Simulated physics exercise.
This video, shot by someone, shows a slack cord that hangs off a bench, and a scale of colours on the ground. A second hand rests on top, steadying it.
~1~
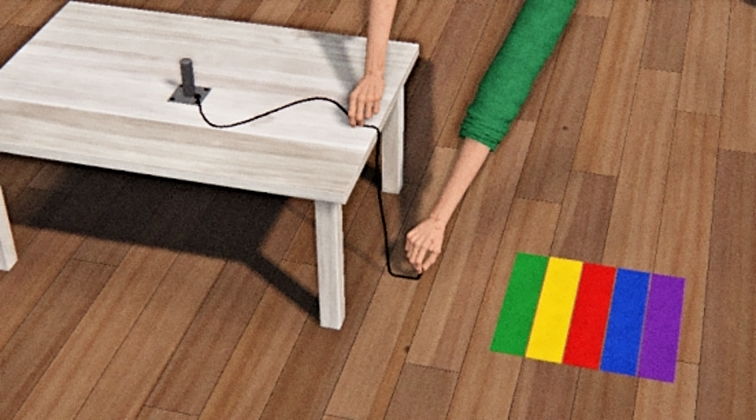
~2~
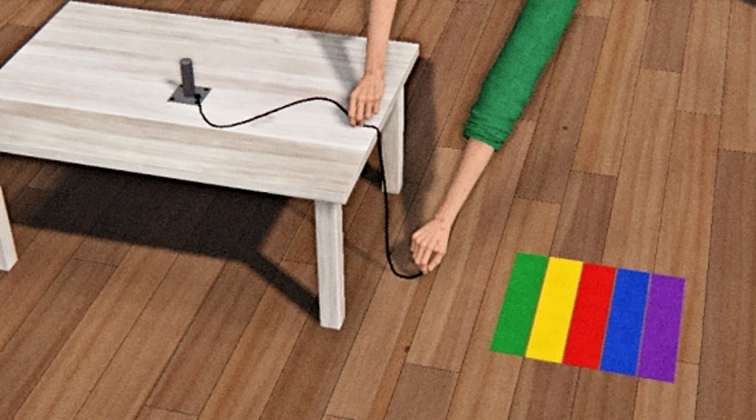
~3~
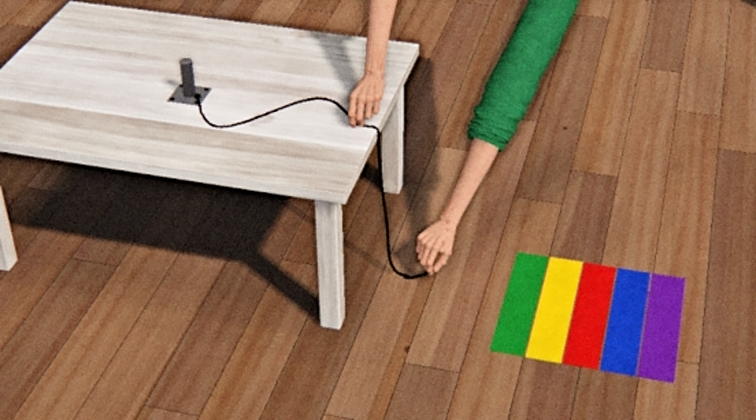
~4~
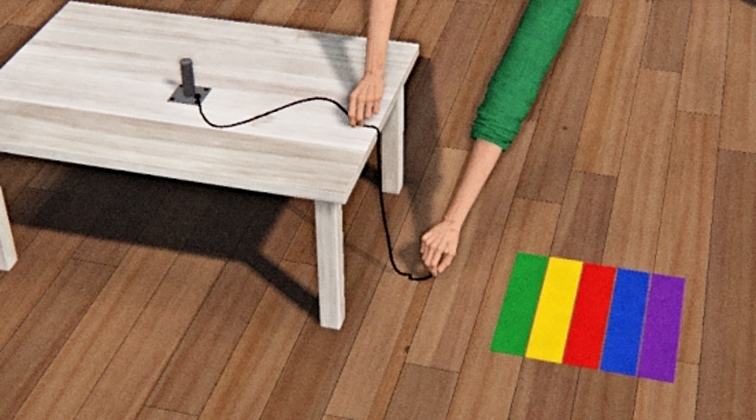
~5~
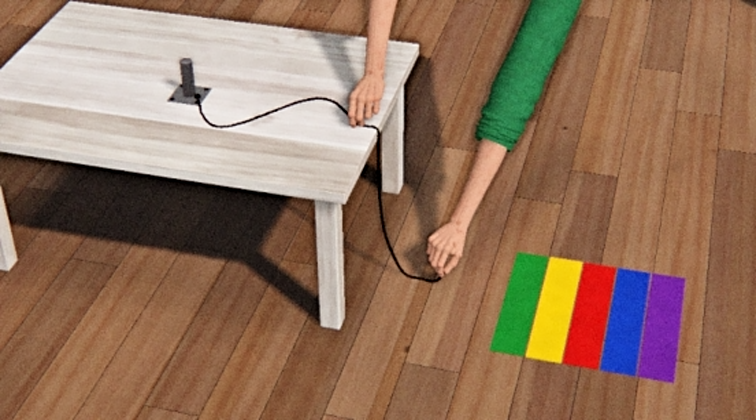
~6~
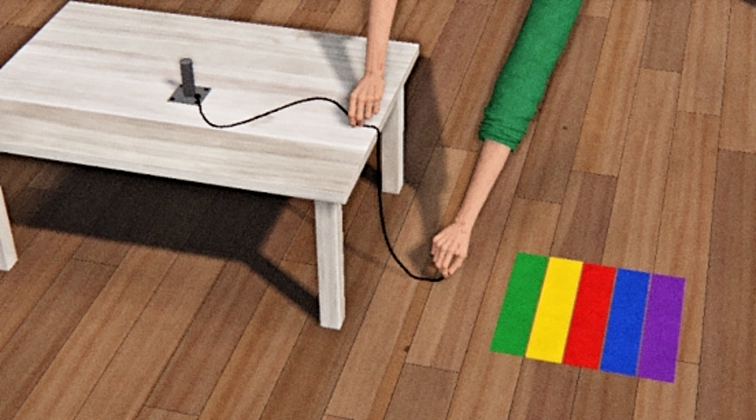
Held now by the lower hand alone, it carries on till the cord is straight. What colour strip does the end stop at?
Blue.
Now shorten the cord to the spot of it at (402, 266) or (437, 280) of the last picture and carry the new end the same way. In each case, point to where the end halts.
Roughly (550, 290), then roughly (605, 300).
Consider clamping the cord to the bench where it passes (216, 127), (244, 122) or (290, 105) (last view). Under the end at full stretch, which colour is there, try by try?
Lab note - strips reached: Red; red; yellow.
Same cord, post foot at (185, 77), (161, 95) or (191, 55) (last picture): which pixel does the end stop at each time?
Roughly (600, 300), (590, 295) and (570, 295), try by try.
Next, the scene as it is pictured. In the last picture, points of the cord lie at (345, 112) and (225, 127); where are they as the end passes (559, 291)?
They end up somewhere around (384, 151) and (266, 106).
A little later, end near (559, 291); over yellow.
Next, end near (600, 298); over red.
When it is tight, end near (625, 302); over blue. Over blue.
